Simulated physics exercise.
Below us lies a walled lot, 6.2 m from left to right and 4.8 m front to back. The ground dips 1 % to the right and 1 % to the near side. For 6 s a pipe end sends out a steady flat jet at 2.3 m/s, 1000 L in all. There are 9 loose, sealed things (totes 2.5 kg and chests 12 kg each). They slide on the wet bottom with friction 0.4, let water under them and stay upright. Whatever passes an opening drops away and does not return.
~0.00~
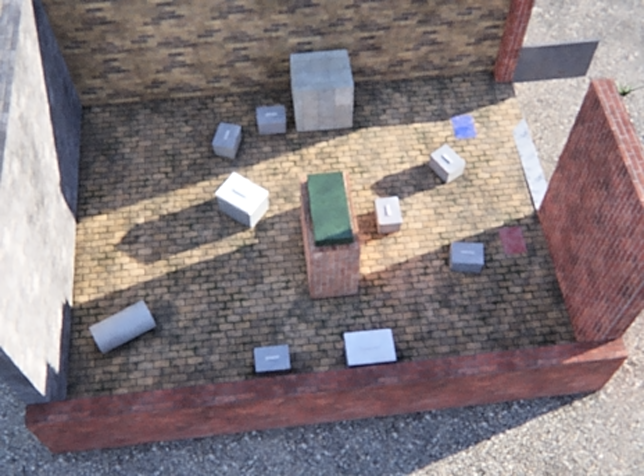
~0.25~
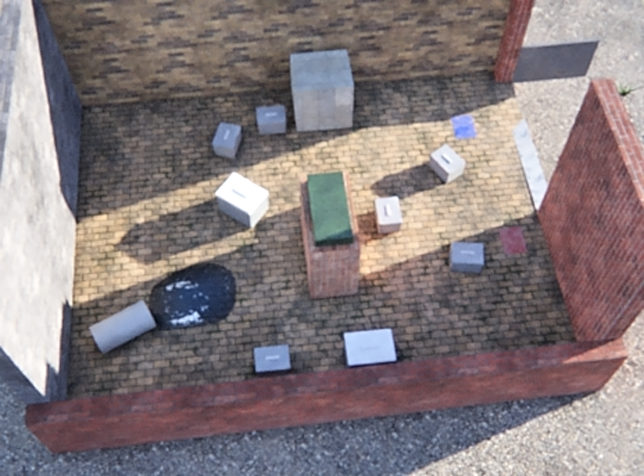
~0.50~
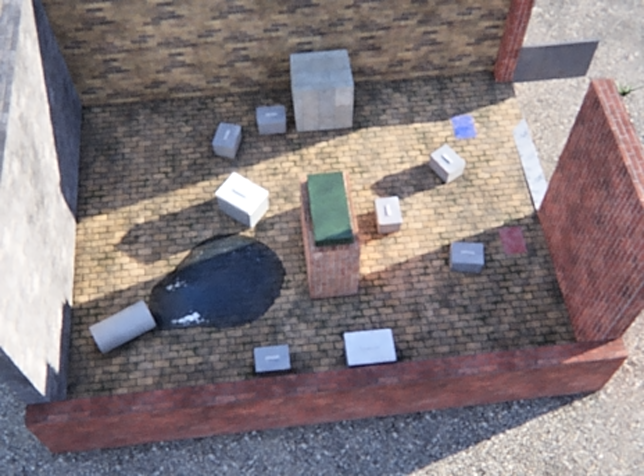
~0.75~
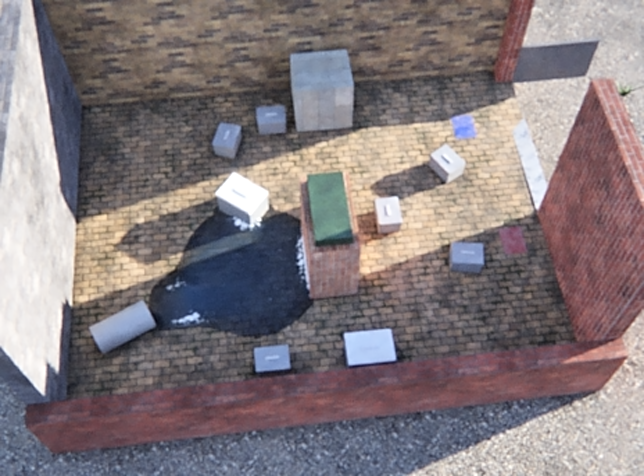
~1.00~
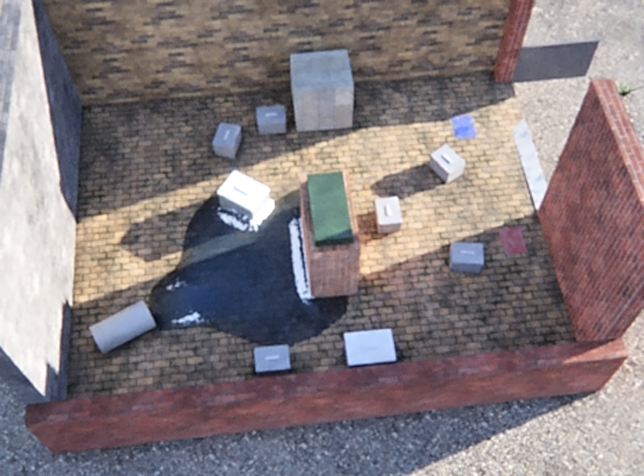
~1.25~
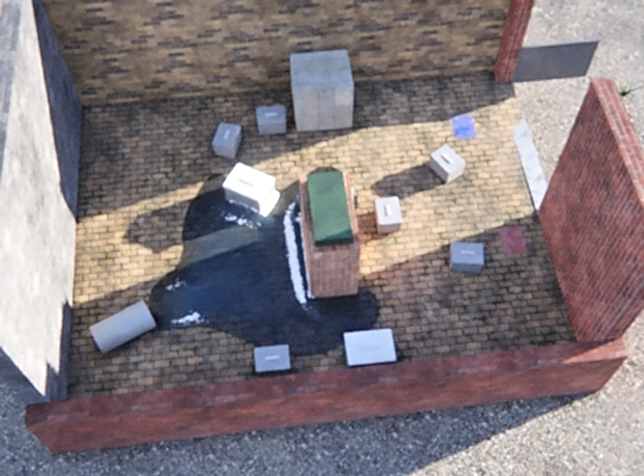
A small walled lot paved in tan brick is seen from high above by a still camera, with a low red wall along the near side. Pale and grey boxes lie scattered around a green-topped brick block, with a grey pipe at lower left and blue and red patches at right. Dark water spreads rightward from the pipe, foams against the block, and nudges the white box slightly.
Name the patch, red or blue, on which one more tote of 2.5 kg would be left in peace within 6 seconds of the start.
Put it on red.
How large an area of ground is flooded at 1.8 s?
Roughly 7.5 m2.
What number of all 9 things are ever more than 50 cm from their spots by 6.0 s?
5 of them.
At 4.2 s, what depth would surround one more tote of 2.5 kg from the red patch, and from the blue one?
In turn 0 and 2 cm.
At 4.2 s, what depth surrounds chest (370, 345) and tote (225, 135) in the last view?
About 5 and 4 cm.
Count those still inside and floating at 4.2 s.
3 of them.
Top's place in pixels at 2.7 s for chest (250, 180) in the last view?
Near (273, 121).
After 1.8 s on red it would be 0 cm off in 0 cm of water; on blue it would be 0 cm off in 0 cm of water.
After 2.7 s on red it would be 0 cm off in 0 cm of water; on blue it would be 0 cm off in 0 cm of water.
After 4.2 s on red it would be 0 cm off in 0 cm of water; on blue it would be 63 cm off in 2 cm of water.
After 6.0 s on red it would be 14 cm off in 3 cm of water; on blue it would be gone out.
